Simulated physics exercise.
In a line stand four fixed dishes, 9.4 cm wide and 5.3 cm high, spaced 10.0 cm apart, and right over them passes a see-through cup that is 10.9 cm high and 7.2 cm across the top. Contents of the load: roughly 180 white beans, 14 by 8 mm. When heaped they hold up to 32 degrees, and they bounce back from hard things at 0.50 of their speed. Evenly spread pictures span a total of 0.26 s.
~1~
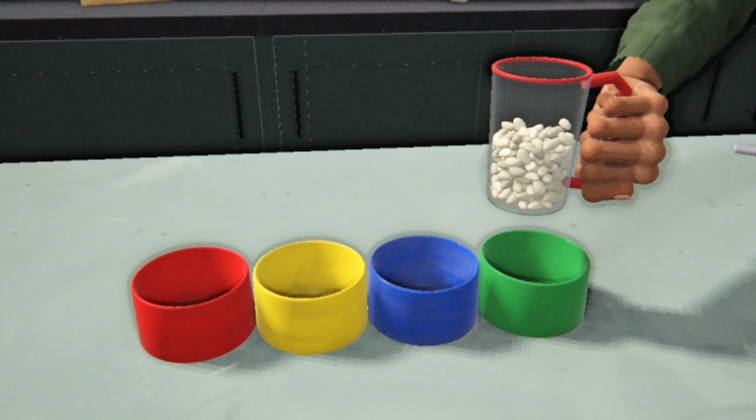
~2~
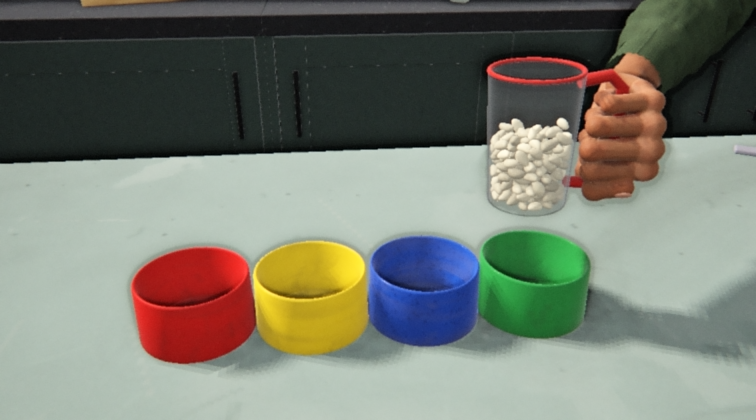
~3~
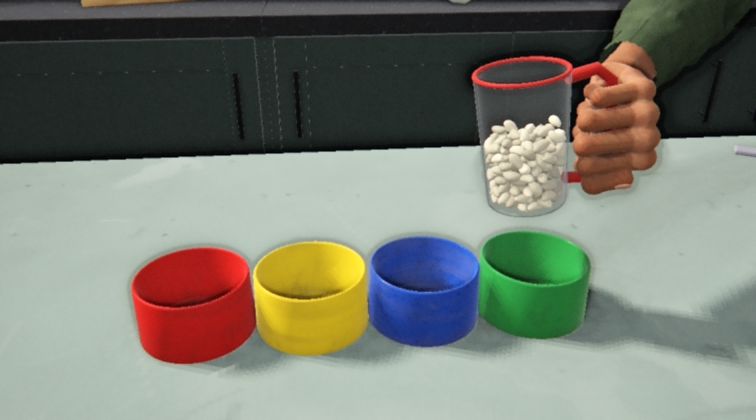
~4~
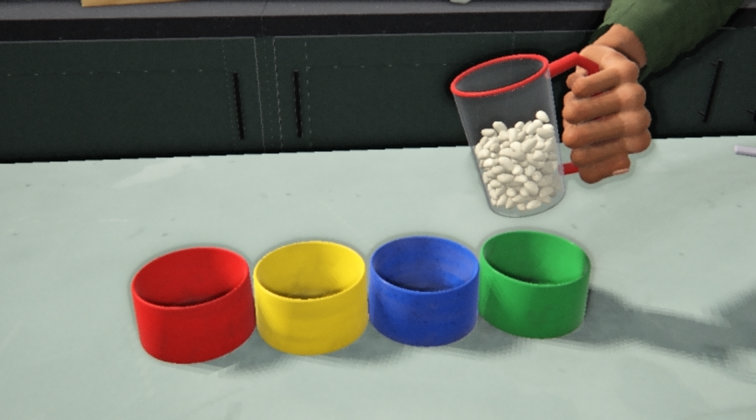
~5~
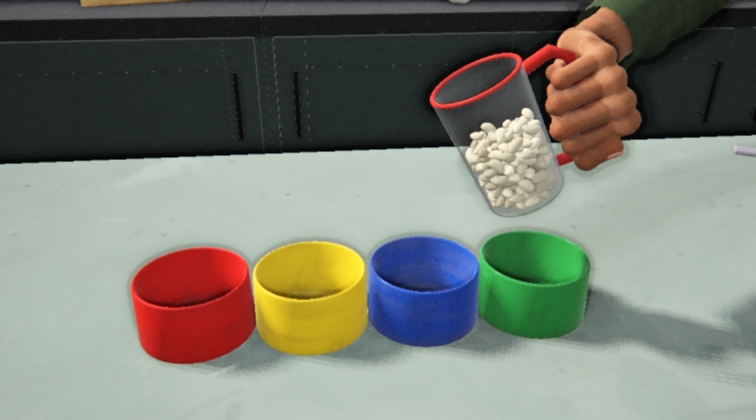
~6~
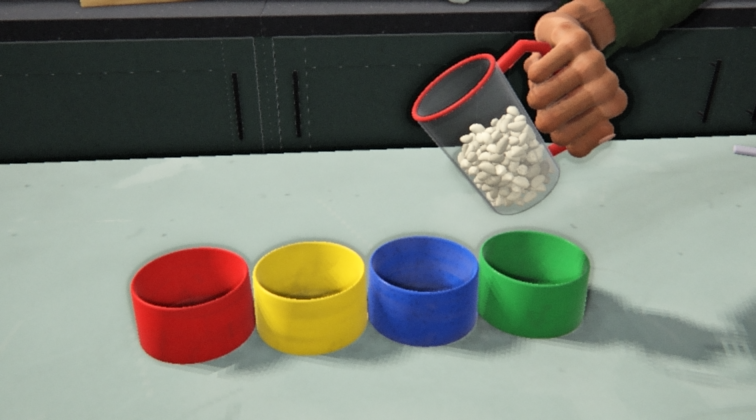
The clip opens on a hand holding a clear, red-rimmed cup of white beans upright above a row of red, yellow, blue and green dishes. The hand slowly tilts the cup to the left, shifting it slightly leftward, until it leans clearly, the beans still inside and the dishes unmoved.
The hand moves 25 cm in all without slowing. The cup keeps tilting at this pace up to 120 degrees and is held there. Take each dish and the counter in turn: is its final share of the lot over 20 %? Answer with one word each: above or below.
Red dish above, blue dish below, green dish below, yellow dish above, counter below.
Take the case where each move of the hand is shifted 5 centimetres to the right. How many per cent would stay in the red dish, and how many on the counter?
Then the red dish would get 0 and the counter 0.
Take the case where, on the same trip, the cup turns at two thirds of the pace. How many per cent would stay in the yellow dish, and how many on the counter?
Result: Yellow dish 0, counter 10.
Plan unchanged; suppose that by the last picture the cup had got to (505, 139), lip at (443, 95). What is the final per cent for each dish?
Kept per dish: Red = 30, blue = 0, green = 0, yellow = 60.
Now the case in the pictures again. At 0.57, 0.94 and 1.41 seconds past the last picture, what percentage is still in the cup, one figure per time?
Series: 65 / 0 / 0 per cent.
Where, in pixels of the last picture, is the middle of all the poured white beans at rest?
I'd say roughly (237, 313).
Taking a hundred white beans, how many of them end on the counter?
Close to 10 %, more or less.
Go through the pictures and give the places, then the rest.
The first frame shows cup at (533, 137), tilt 0 degrees, lip at (496, 71), moved 0.0 cm; middle of the pieces at (529, 163); green dish at (535, 256); blue dish at (424, 262); yellow dish at (310, 269); red dish at (191, 276).
The second frame shows cup at (531, 138), tilt 2 degrees, lip at (491, 73), moved 0.2 cm; middle of the pieces at (528, 164).
The third frame shows cup at (524, 138), tilt 8 degrees, lip at (476, 80), moved 0.8 cm; middle of the pieces at (524, 164).
The fourth frame shows cup at (513, 139), tilt 18 degrees, lip at (454, 91), moved 1.7 cm; middle of the pieces at (518, 163).
The fifth frame shows cup at (501, 139), tilt 28 degrees, lip at (433, 103), moved 2.6 cm; middle of the pieces at (512, 162).
The sixth frame shows cup at (490, 139), tilt 37 degrees, lip at (415, 116), moved 3.6 cm; middle of the pieces at (505, 160); green dish at (534, 257); blue dish at (424, 263); yellow dish at (310, 270); red dish at (191, 277).
Then, 0.57 s after the last picture, tilt 120 degrees; cup holds 65 %, yellow 25 %.
Then, 0.94 s after the last picture, tilt 120 degrees; cup holds 0 %, red 45 %, yellow 45 %.
Then, 1.41 s after the last picture, tilt 120 degrees; cup holds 0 %, red 45 %, yellow 45 %.
In the end, red 45 %, blue 0 %, green 0 %, yellow 45 %, counter 10 %.
